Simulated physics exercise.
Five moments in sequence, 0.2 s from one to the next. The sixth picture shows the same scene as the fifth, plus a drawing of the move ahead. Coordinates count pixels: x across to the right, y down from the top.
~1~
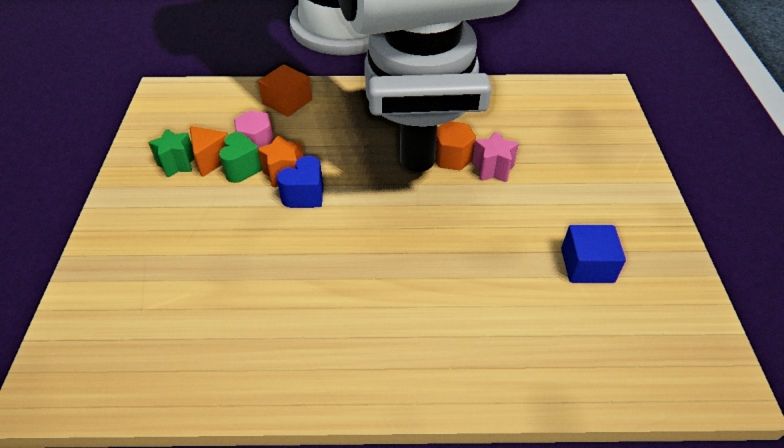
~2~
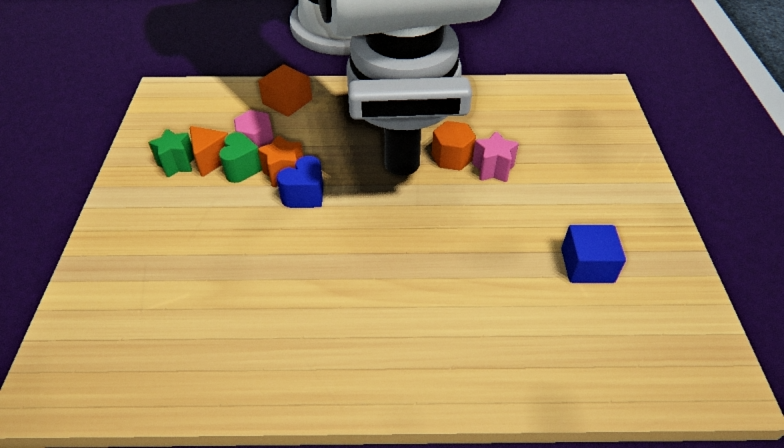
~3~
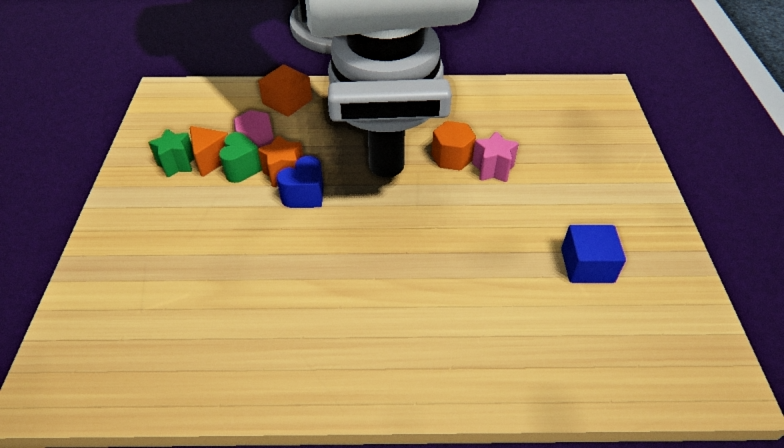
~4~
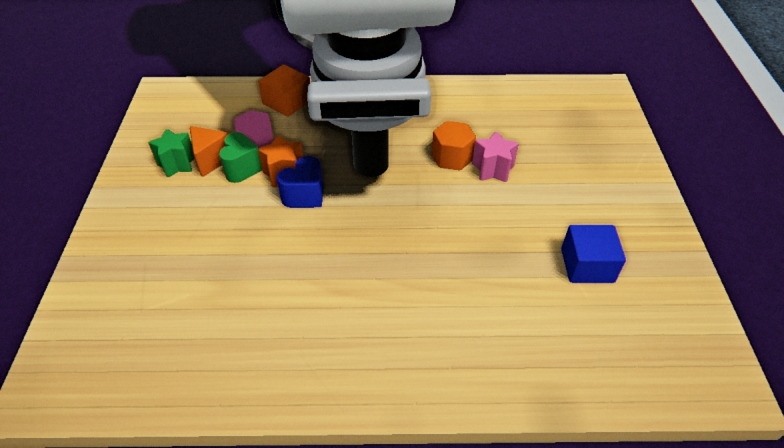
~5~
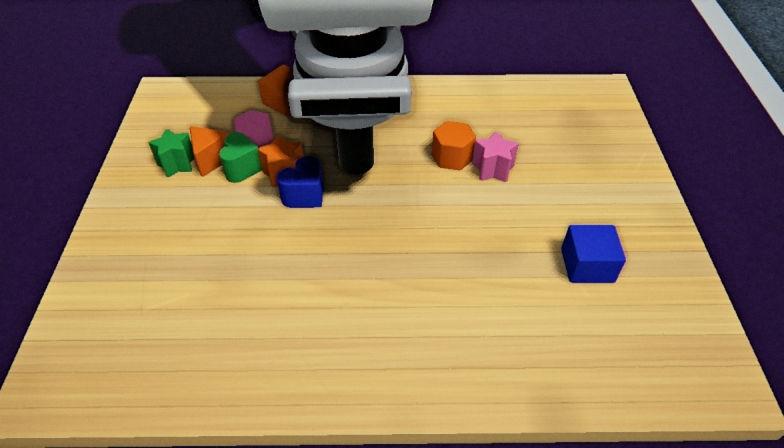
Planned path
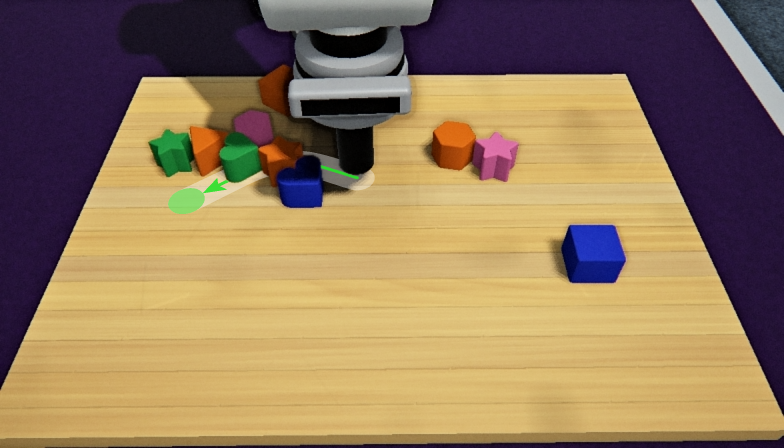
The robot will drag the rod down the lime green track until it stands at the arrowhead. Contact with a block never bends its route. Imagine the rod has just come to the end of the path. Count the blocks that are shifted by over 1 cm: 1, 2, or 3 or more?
It displaces two.
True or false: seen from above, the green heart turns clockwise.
The claim holds.
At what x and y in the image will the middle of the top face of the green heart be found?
It will likely be found at (136, 178).
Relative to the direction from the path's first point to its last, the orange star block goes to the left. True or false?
The statement is true.
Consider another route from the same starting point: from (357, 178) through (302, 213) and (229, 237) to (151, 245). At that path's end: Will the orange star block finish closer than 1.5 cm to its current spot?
Final answer: Yes.
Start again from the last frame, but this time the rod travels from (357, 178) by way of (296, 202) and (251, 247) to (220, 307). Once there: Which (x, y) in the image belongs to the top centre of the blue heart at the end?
The middle of its upper face should be somewhere near (208, 214).
Path on the board, from (357, 178) via (302, 163) and (243, 173), ending at (187, 201).
What follows on the original path. One third of the way, rod at (299, 148); green heart at (232, 146); orange star block at (267, 150), turned 35° anticlockwise.
Two thirds of the way, rod at (239, 159); orange triangle at (200, 136), turned 15° clockwise; green heart at (197, 159), turned 65° clockwise; pink hexagonal block at (248, 121), turned 15° clockwise; orange star block at (230, 173), turned 95° anticlockwise.
At the end, rod at (181, 186); orange triangle at (200, 136), turned 15° clockwise; green heart at (136, 178), turned 100° clockwise; pink hexagonal block at (248, 121), turned 15° clockwise; orange star block at (217, 186), turned 145° anticlockwise.
